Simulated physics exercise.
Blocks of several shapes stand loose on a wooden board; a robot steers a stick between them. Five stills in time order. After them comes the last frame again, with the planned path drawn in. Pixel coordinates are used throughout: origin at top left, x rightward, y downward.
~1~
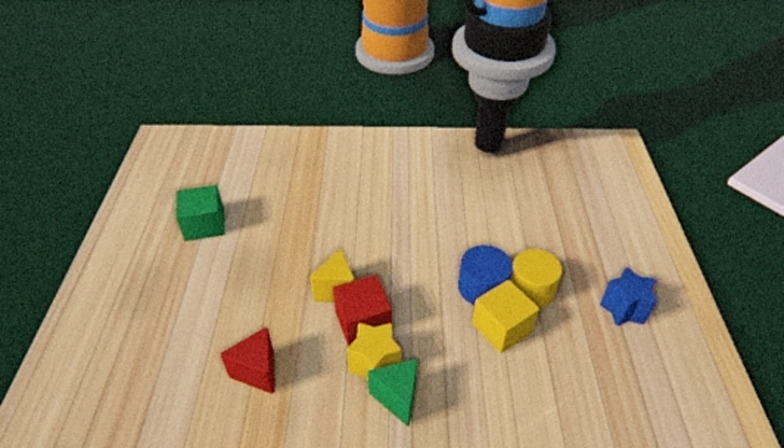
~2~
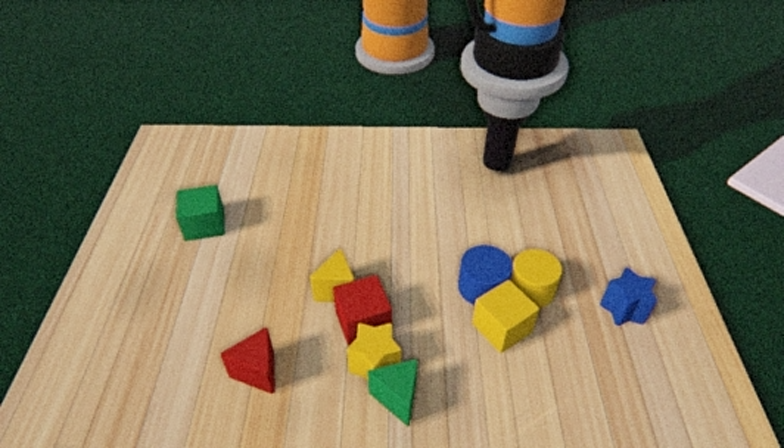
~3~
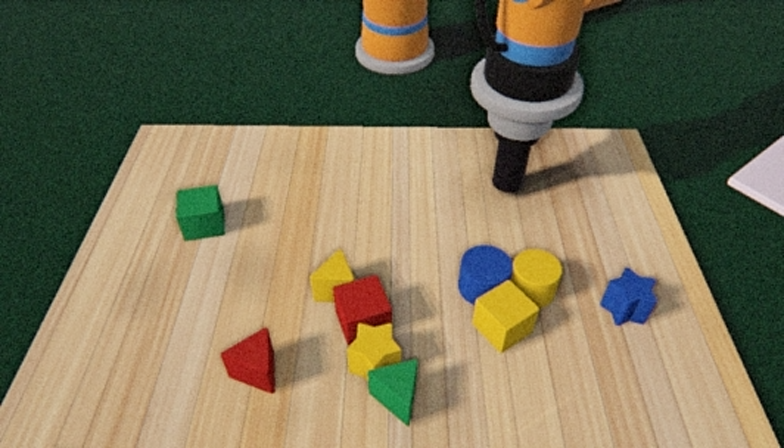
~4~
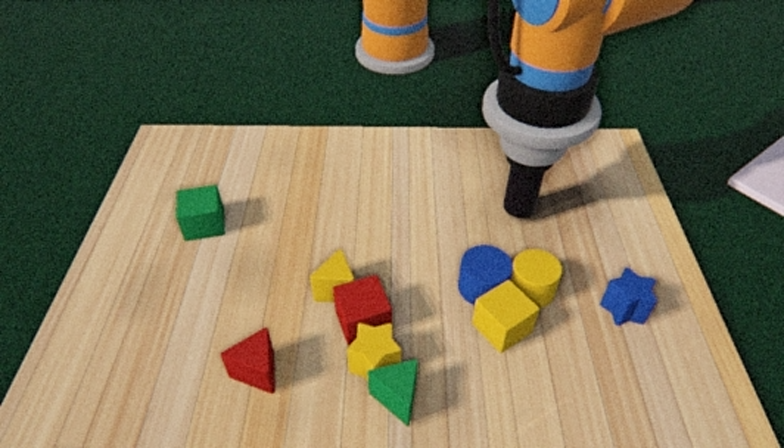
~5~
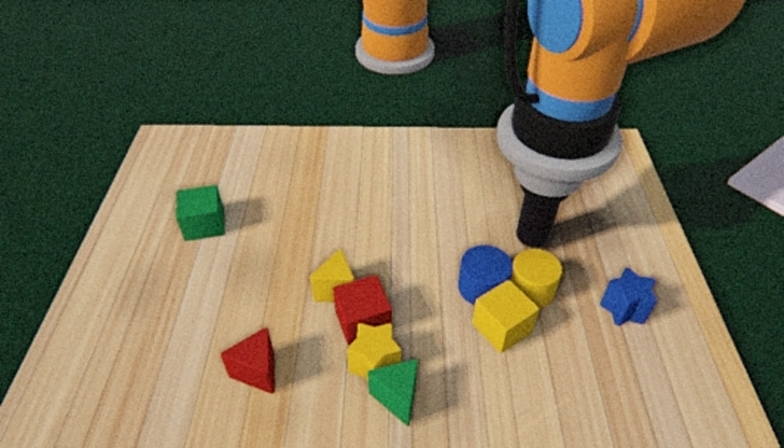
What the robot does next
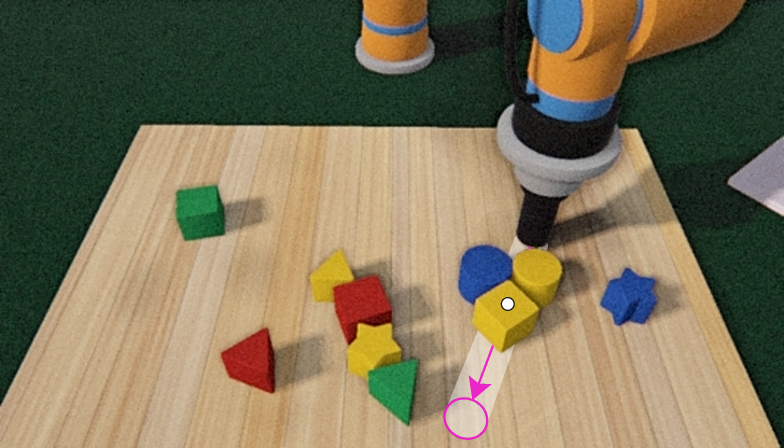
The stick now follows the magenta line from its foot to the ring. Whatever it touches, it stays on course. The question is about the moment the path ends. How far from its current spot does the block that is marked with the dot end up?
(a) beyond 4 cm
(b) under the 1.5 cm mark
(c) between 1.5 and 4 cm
The correct letter is a.
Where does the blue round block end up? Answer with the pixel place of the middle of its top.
Its top centre is at about (466, 276).
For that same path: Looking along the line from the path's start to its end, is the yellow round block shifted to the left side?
Yes.
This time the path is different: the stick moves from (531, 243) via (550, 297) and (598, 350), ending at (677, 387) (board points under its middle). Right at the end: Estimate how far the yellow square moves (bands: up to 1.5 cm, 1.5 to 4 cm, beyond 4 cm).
Between 1.5 and 4 cm.
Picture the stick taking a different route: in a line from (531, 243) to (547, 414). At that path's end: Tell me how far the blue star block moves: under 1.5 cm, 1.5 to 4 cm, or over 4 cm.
The answer here is less than 1.5 cm.
Path on the board, from (531, 243) to (466, 418); the dot is on the yellow square.
What follows on the original path. One third of the way, stick at (515, 285); blue round block at (474, 272); yellow square at (503, 313), turned 15° clockwise; yellow round block at (546, 300).
Two thirds of the way, stick at (493, 343); blue round block at (466, 276); yellow square at (475, 368), turned 30° clockwise; yellow round block at (553, 312).
At the end, stick at (467, 411); green triangular block in place; blue round block at (466, 276); yellow square at (431, 423), turned 85° clockwise; yellow round block at (553, 312).
